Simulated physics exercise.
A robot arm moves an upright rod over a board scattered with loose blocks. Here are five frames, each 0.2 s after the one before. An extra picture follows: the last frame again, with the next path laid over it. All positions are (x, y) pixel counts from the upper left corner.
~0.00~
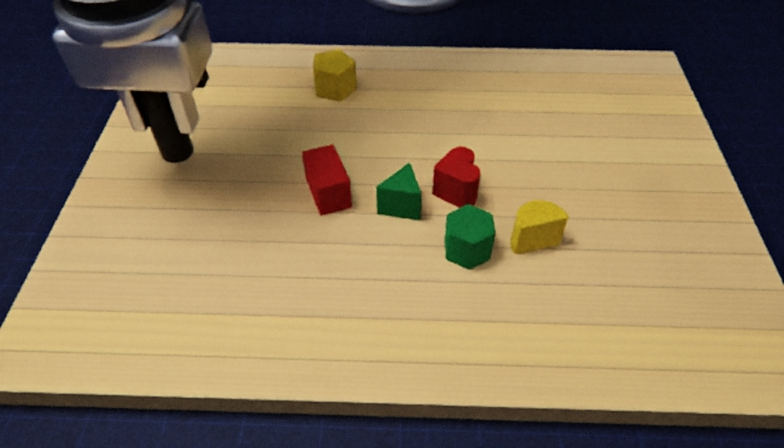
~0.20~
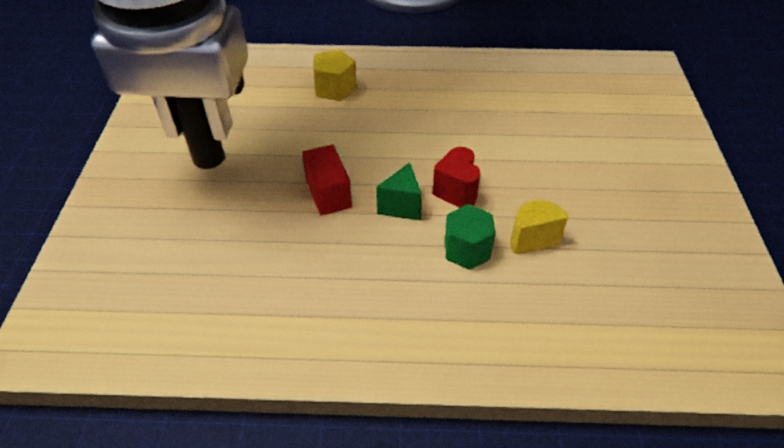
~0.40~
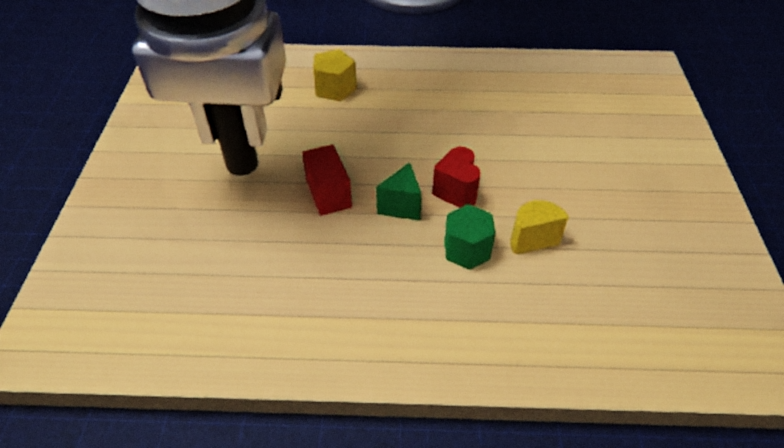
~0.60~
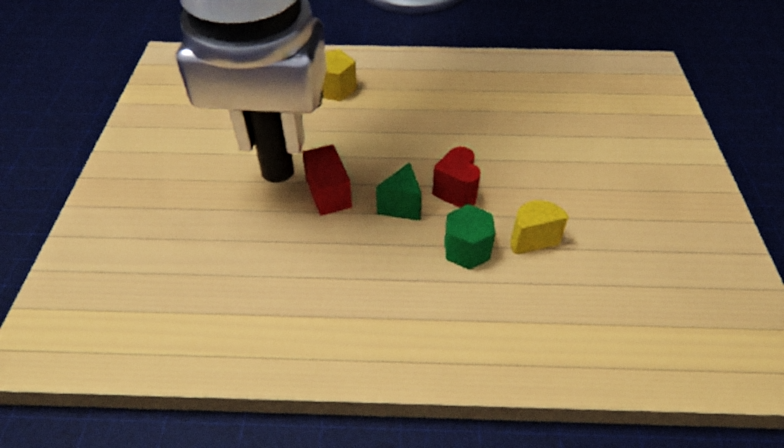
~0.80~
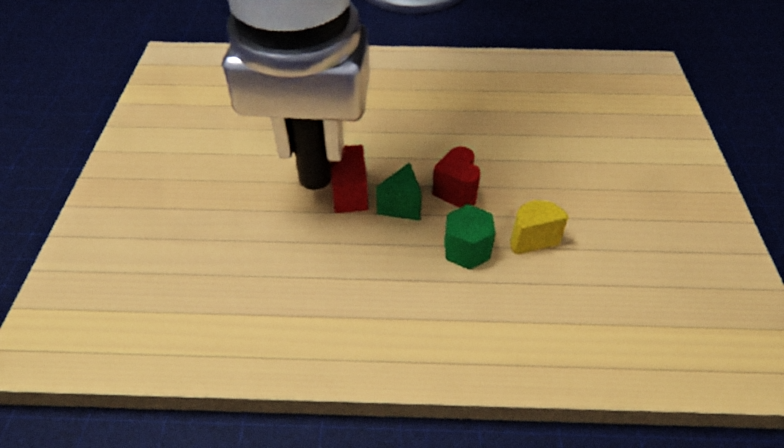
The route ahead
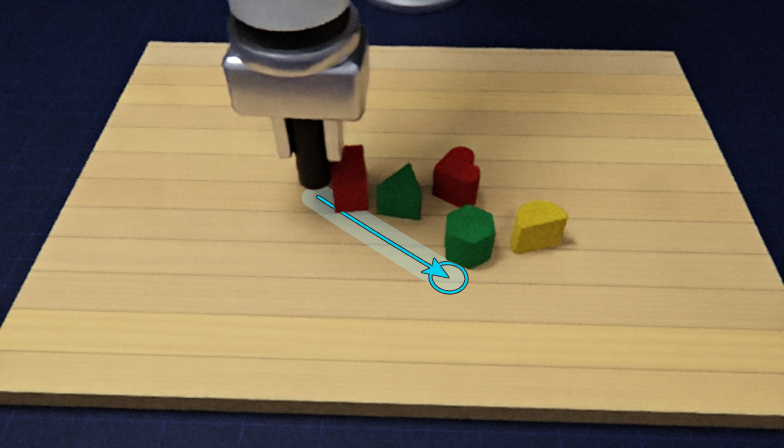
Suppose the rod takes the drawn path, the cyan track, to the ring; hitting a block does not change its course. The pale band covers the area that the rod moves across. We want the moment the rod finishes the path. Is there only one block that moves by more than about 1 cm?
That would be a yes.
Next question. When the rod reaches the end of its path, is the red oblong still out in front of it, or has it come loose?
It slips out to the side or back.
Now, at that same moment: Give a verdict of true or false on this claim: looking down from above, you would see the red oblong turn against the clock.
This is true.
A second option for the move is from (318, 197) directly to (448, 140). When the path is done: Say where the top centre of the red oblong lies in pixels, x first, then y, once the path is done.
By then it is at (405, 159).
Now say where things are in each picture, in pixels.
The first picture shows lower end of the rod (178, 153), tops of blocks, red oblong (325, 165), green six-sided block (471, 223).
The second picture shows rod (209, 159), blocks as before.
The third picture shows rod (243, 165), blocks as before.
The fourth picture shows rod (278, 172), blocks as before.
The fifth picture shows rod (316, 179), red oblong (348, 164), green six-sided block (471, 223).
The drawn path runs straight from (318, 197) to (448, 277).
On the path given first. One third of the way, rod (357, 205); red oblong (365, 165), turned 35° anticlockwise.
Two thirds of the way, rod (402, 232); red oblong (365, 165), turned 40° anticlockwise.
At the end, rod (451, 260); red oblong (365, 165), turned 40° anticlockwise; green six-sided block not moved.
